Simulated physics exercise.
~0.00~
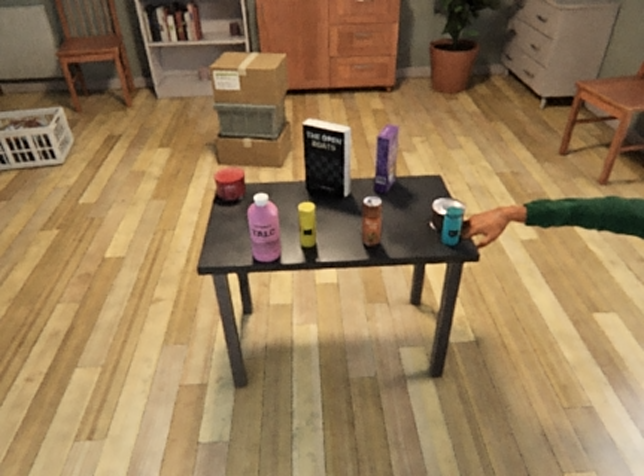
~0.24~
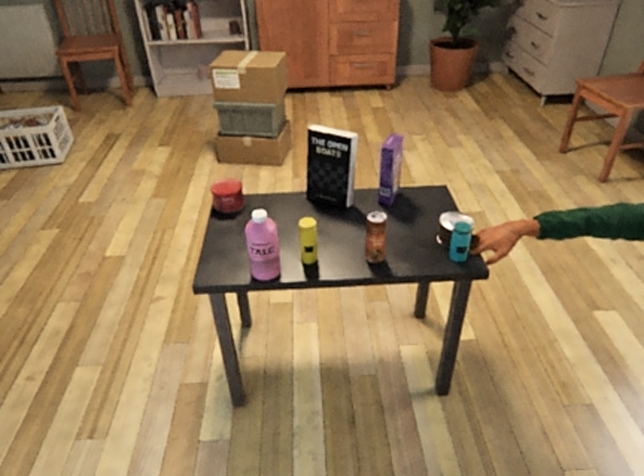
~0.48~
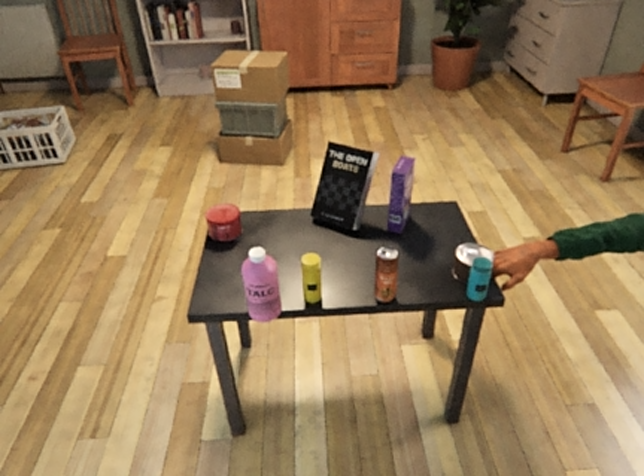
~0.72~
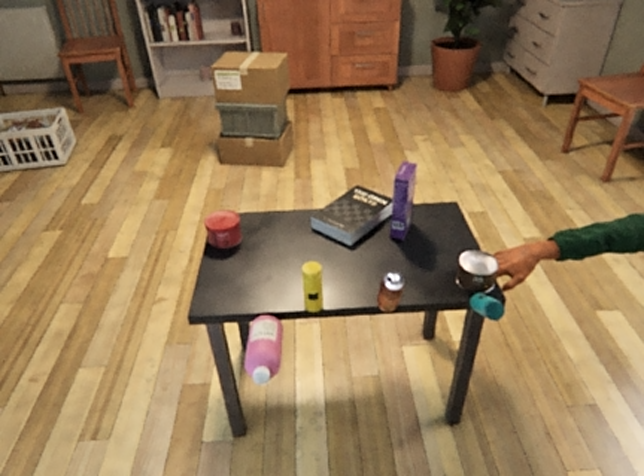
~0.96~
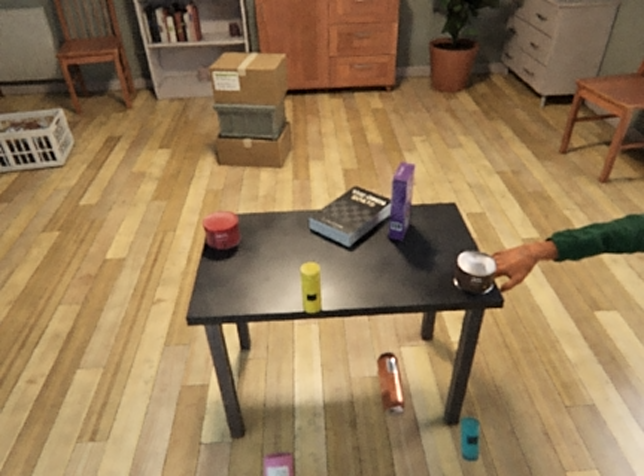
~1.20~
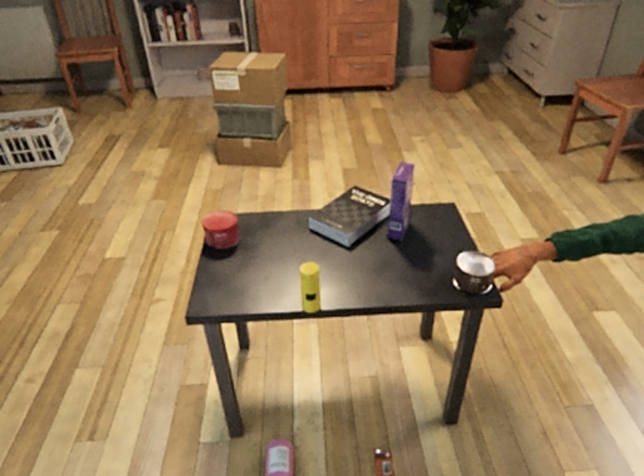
A hand pulls the table forward; the book topples and three front containers fall off.
